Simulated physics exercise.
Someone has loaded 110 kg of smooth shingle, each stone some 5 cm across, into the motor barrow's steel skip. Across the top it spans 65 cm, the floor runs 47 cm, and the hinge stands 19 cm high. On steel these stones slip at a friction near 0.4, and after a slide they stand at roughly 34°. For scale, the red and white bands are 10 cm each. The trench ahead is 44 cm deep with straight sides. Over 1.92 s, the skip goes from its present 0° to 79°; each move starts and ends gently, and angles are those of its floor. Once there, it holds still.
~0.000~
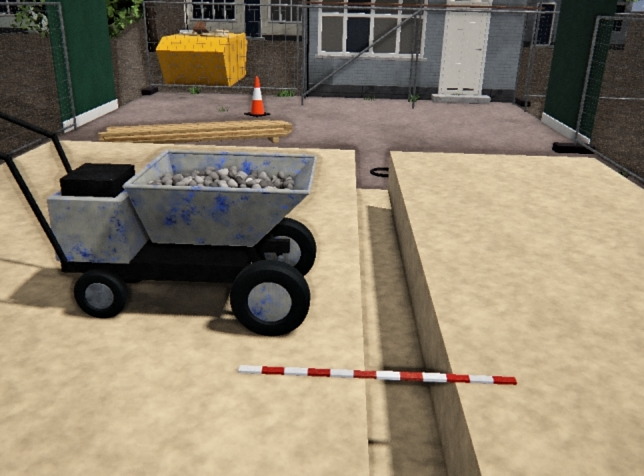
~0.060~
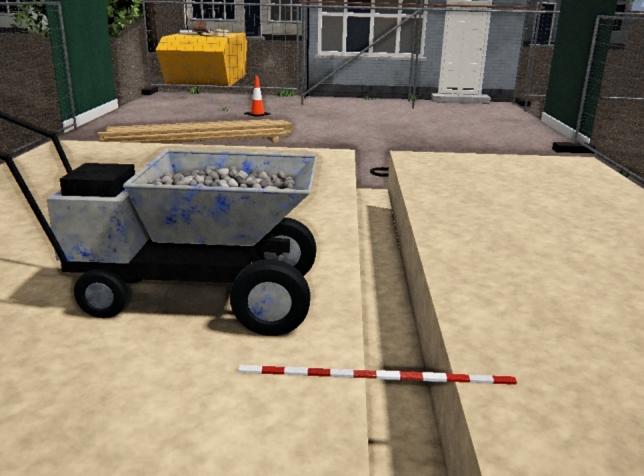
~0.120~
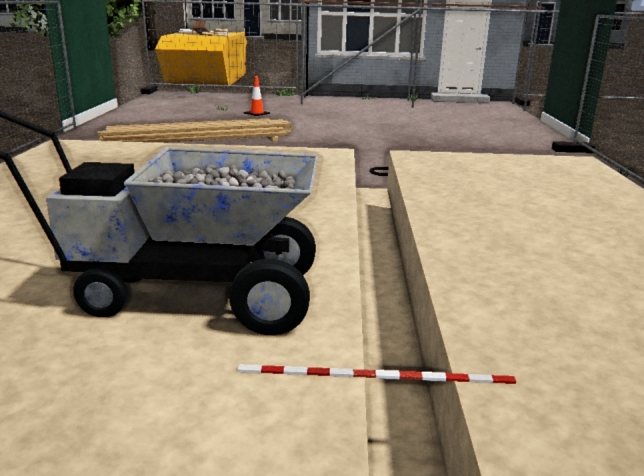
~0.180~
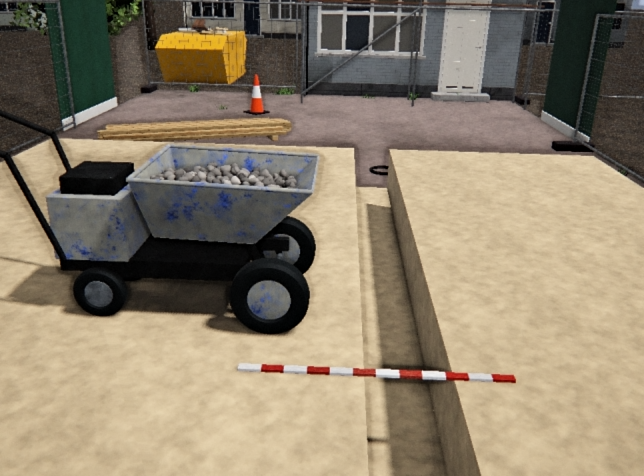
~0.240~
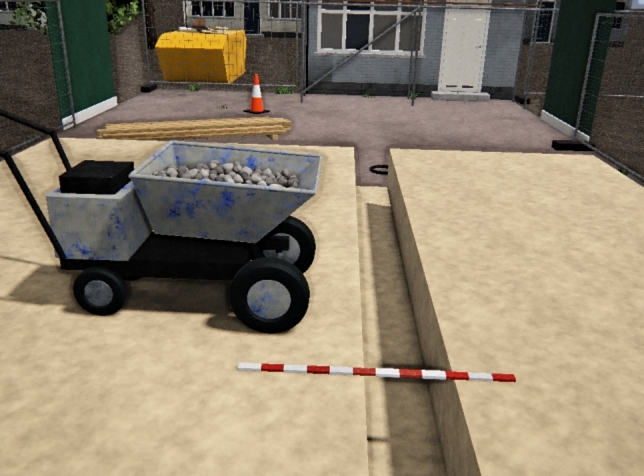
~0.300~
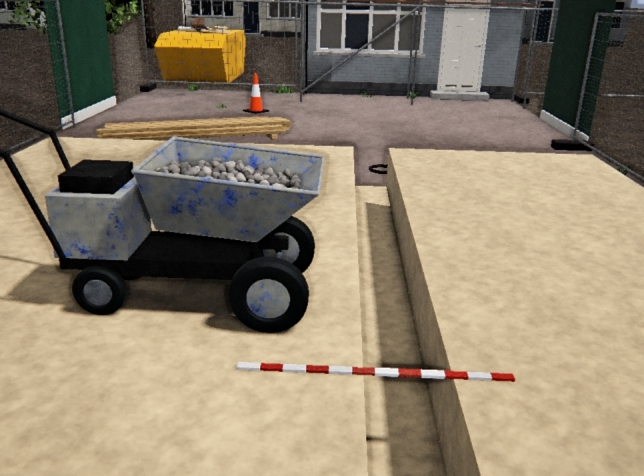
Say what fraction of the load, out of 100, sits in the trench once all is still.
About 82 out of 100.
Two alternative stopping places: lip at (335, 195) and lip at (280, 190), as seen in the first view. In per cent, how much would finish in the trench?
First spot about 45, second spot about 100 per cent.
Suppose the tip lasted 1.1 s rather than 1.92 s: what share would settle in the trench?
About 75 percent, I'd say.
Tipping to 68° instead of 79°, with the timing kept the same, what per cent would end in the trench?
I'd guess some 75 in a hundred.
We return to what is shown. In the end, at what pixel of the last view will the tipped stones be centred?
The resting stones are centred at roughly (405, 365).
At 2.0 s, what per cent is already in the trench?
About 75 per cent by then.
After 1.4 s the floor is at 67°; 91 % in the skip, 9 % in the trench; the foremost stones are at (424, 304).
After 2.0 s the floor is at 79°; 8 % in the skip, 75 % in the trench, 17 % past the trench; the foremost stones are at (549, 317).
After 2.4 s the floor is at 79°; 0 % in the skip, 82 % in the trench, 18 % past the trench; the foremost stones are at (583, 321).
After 4.3 s the floor is at 79°; 0 % in the skip, 82 % in the trench, 18 % past the trench; the foremost stones are at (587, 321).
